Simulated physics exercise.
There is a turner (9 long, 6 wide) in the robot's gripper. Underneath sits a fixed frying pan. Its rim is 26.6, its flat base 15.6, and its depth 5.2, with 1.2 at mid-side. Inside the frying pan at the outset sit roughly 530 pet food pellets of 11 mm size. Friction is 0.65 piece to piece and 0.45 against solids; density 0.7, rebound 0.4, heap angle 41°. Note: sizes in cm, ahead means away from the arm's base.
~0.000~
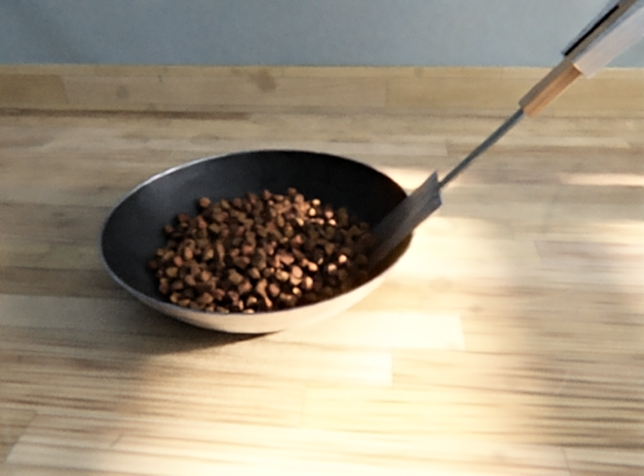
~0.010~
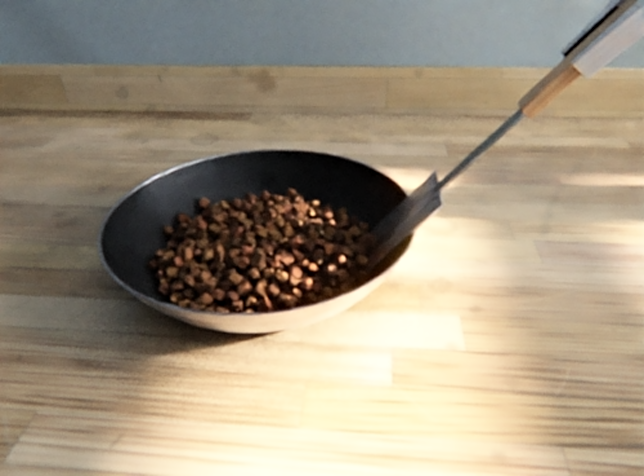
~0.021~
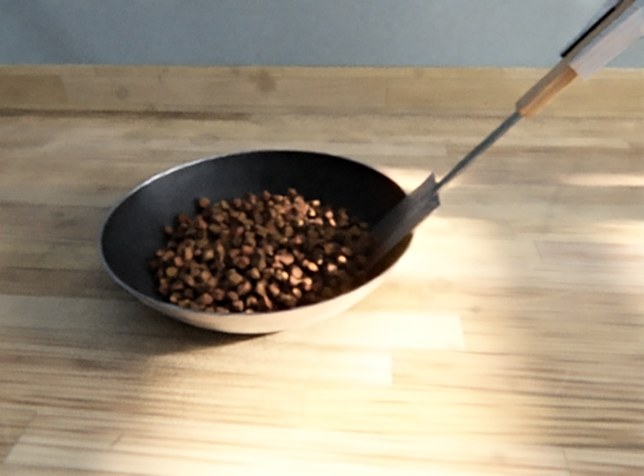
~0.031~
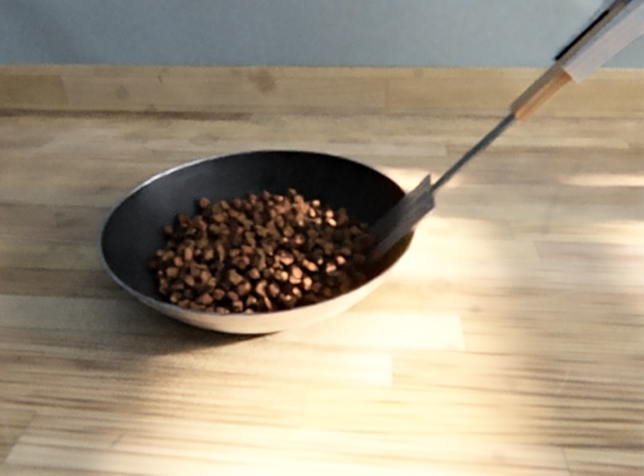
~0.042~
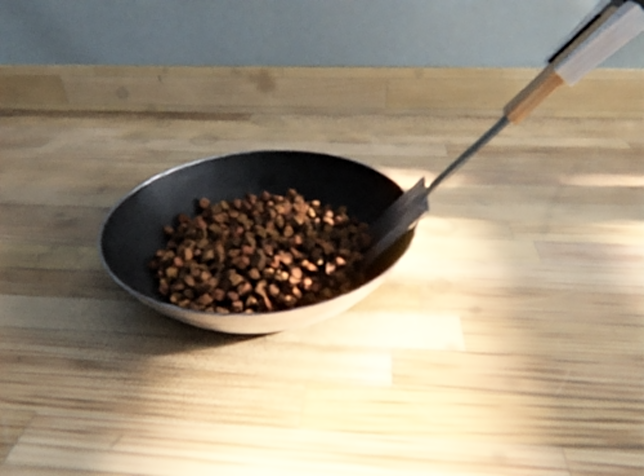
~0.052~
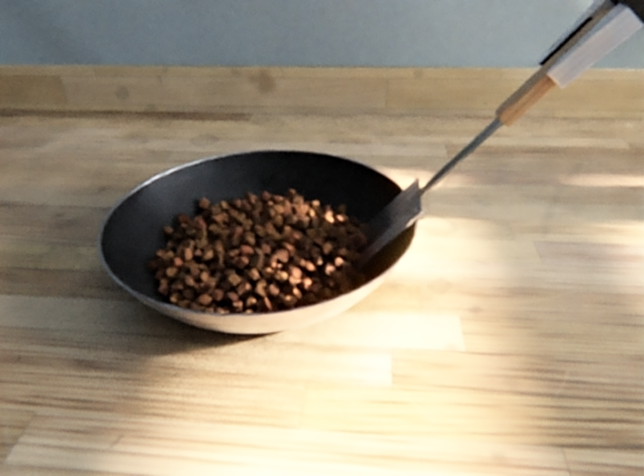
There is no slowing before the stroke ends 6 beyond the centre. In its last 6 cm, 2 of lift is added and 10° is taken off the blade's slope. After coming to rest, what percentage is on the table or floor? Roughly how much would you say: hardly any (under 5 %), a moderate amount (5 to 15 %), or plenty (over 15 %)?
I'd say hardly any.
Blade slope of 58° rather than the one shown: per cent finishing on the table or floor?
That would leave close to 0 per cent on the table or floor.
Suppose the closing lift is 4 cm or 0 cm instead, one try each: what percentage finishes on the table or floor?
Close to 0 and 0 percent respectively.
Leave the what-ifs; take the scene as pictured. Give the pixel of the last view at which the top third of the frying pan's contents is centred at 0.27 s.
Centre: Roughly (201, 230) in the last picture.
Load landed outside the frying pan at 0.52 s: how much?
Around 0 %.
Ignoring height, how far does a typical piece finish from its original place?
Level distance of around 3 cm.
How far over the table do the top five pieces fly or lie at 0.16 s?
They are near 4 cm up.
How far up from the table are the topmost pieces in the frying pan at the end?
Roughly 6.0 centimetres.
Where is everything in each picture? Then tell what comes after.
The first picture shows turner top edge at (440, 187), sloping 50°; upper third of the load around (263, 240), from x 155 to 370, top at y 195; 530 in the frying pan.
The second picture shows turner top edge at (440, 187), sloping 50°; upper third of the load around (263, 240), from x 155 to 370, top at y 195.
The third picture shows turner top edge at (438, 188), sloping 50°; upper third of the load around (263, 241), from x 155 to 370, top at y 195.
The fourth picture shows turner top edge at (433, 190), sloping 50°; upper third of the load around (267, 242), from x 155 to 365, top at y 195.
The fifth picture shows turner top edge at (427, 193), sloping 50°; upper third of the load around (267, 241), from x 155 to 365, top at y 195.
The sixth picture shows turner top edge at (420, 194), sloping 50°; upper third of the load around (267, 240), from x 155 to 365, top at y 195; 530 in the frying pan.
After 0.16 s, sloping 50°, highest piece 4 above the table; 530 in the frying pan.
After 0.27 s, sloping 46°, highest piece 5 above the table; 530 in the frying pan.
After 0.52 s, sloping 40°, highest piece 6 above the table; 530 in the frying pan.
After 1.57 s, sloping 40°, highest piece 6 above the table; 530 in the frying pan.
At rest, 530 in the frying pan. That is 0 % on the table or floor.
